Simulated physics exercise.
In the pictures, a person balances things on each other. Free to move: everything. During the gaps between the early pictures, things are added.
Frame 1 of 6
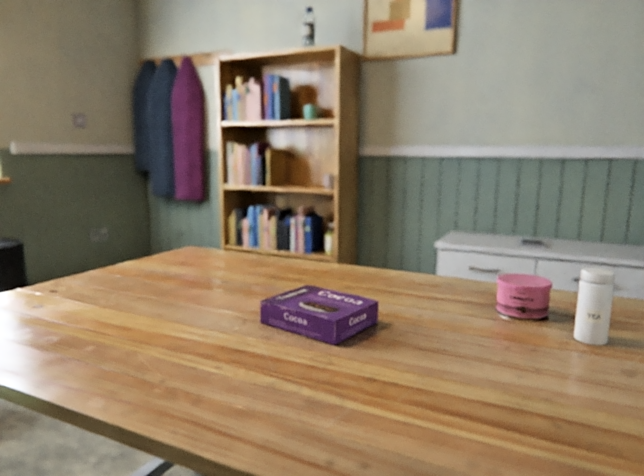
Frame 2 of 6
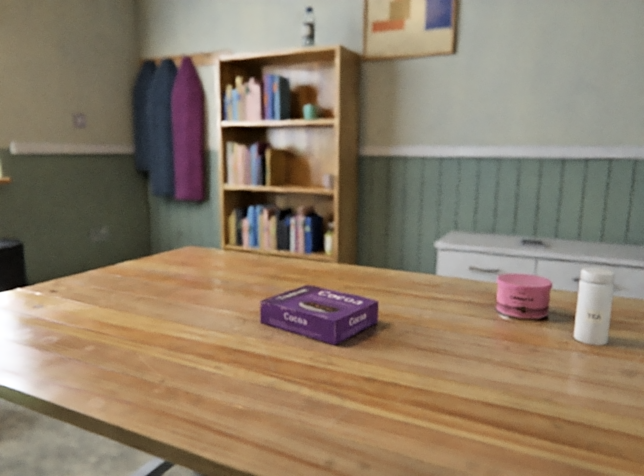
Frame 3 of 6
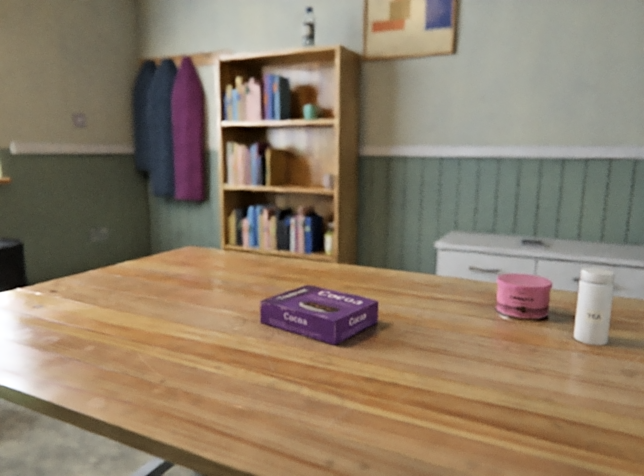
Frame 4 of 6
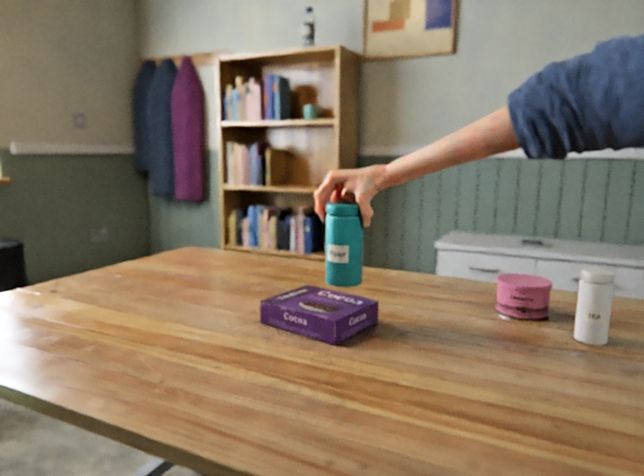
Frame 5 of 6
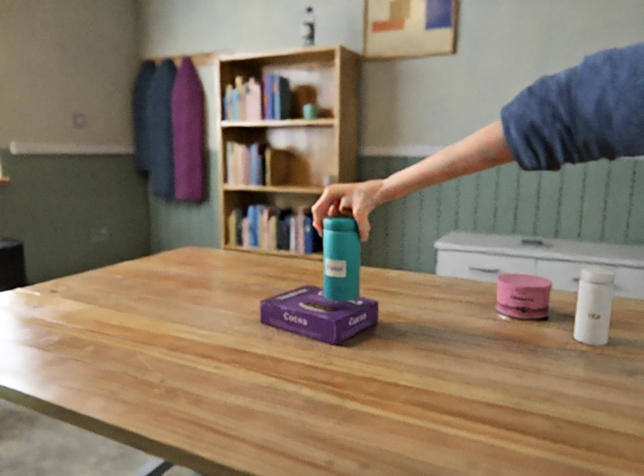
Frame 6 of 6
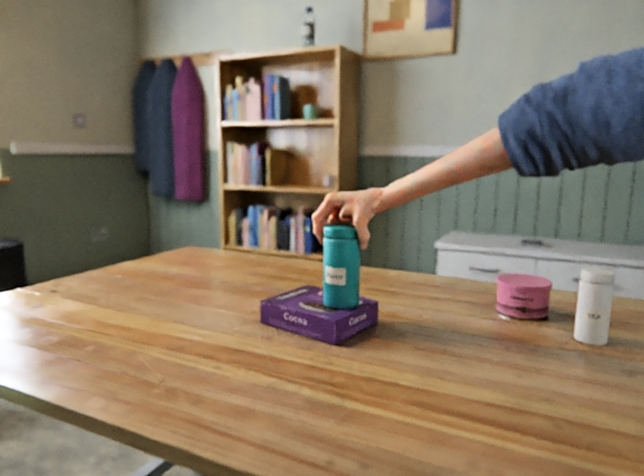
We see a purple cocoa box, a pink tub and a white shaker on a wooden table; a hand reaches in from the right with a turquoise jar, lowers it onto the box and keeps hold of it.
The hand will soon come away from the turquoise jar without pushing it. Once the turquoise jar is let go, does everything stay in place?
So the pile survives that.
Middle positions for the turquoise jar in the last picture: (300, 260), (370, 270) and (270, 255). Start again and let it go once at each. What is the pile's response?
Try one: It stands firm; try two: It topples; try three: It topples.
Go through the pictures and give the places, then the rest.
The last thing is not in view yet; white shaker (594, 306), in the first frame.
The last thing is not in view yet; purple packet (319, 312), in the second frame.
The last thing is not in view yet; pink tub (523, 296), in the third frame.
Still above its spot; turquoise jar (344, 244); white shaker (594, 306), in the fourth frame.
Still above its spot; turquoise jar (342, 258); purple packet (319, 312), in the fifth frame.
Set down, still held; turquoise jar (342, 265); pink tub (523, 296), in the sixth frame.
Then, 0.60 s after the last picture, nothing has stirred.
Then, 1.50 s after the last picture, turquoise jar resting near (342, 266).
At rest, all 4 in place. Seen from the same camera at the end, turquoise jar near (342, 266). The pile holds.
